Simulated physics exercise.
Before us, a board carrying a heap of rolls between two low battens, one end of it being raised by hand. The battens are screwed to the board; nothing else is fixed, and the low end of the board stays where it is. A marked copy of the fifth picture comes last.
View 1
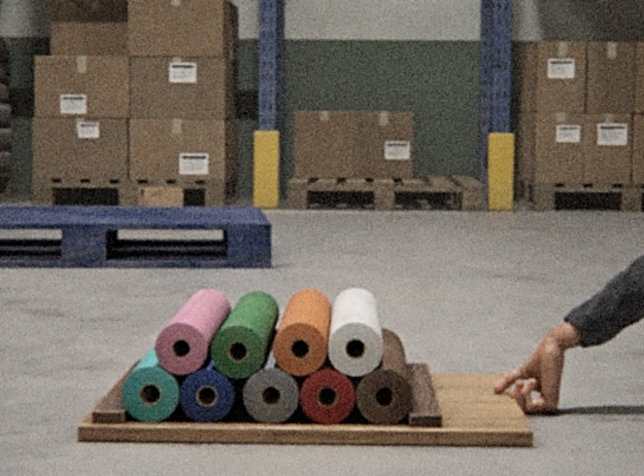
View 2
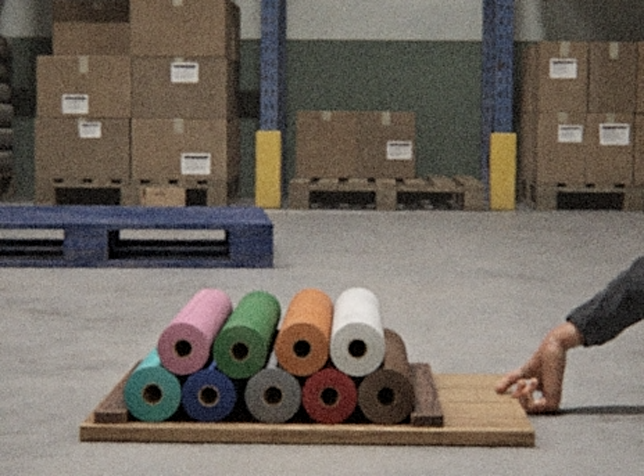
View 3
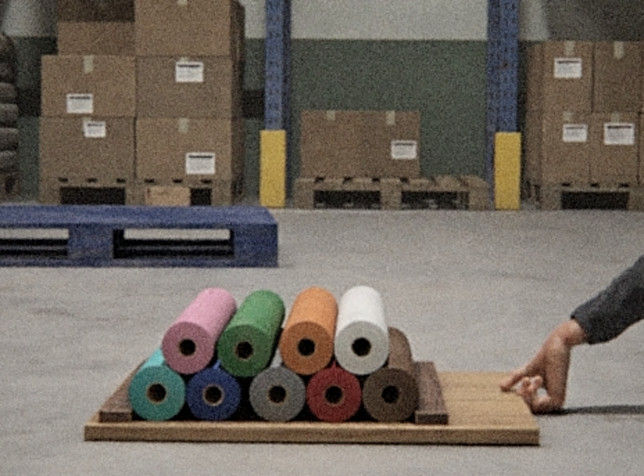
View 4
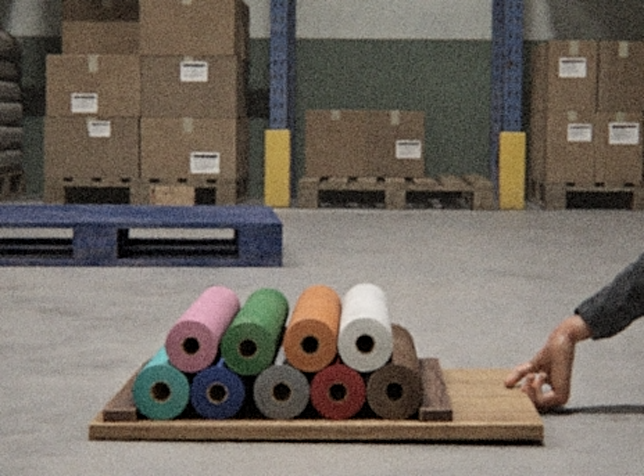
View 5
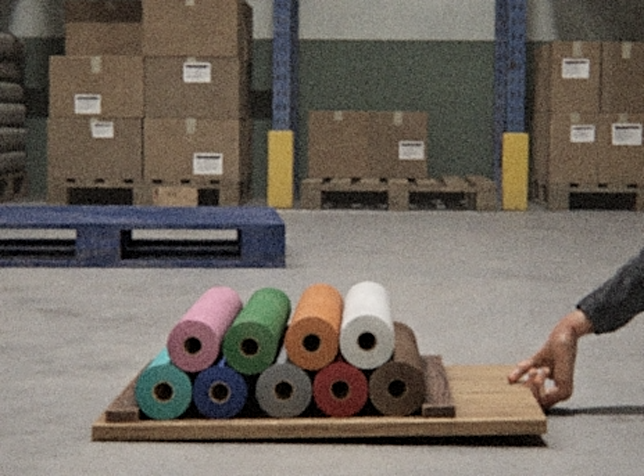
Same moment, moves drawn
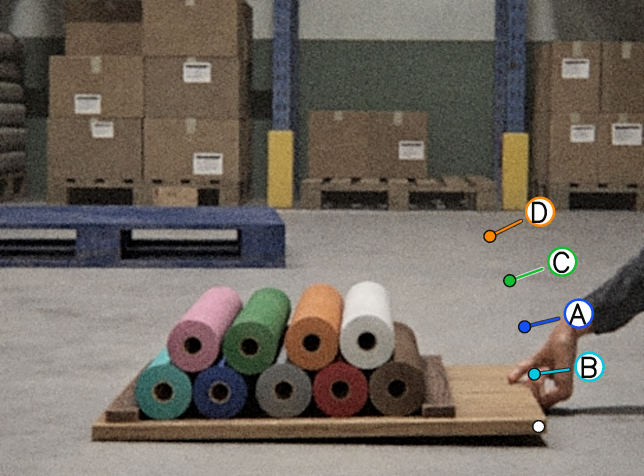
Colourful rolls stacked in two rows between battens on a wooden board, a hand slightly raising its right end in a warehouse.
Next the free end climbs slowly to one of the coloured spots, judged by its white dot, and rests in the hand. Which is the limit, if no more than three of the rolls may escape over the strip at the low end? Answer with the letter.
Mark D is as high as it can go.
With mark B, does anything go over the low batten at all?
No.
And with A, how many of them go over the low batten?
The count is none.
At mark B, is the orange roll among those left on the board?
Yes, with B.
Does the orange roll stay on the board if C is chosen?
Yes.
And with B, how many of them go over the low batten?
It comes to none.
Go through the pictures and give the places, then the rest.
The first picture shows white roll (355, 349); pink roll (181, 348); orange roll (300, 349).
The second picture shows orange roll (302, 349); board (312, 398).
The third picture shows board (316, 397); brown roll (391, 395); red roll (334, 395).
The fourth picture shows board (321, 395); turquoise roll (161, 391); blue roll (217, 393).
The fifth picture shows board (324, 393); turquoise roll (164, 392); blue roll (220, 392).
On the marked copy, A at (525, 327); B at (534, 374); C at (510, 281); D at (490, 237); the white dot at (539, 426).
With D. Early on, board at 16°.
Further on, board at 27°.
At the end, board at 27°, none over the low batten.
As for the rest, A none over the low batten; B none over the low batten; C none over the low batten.
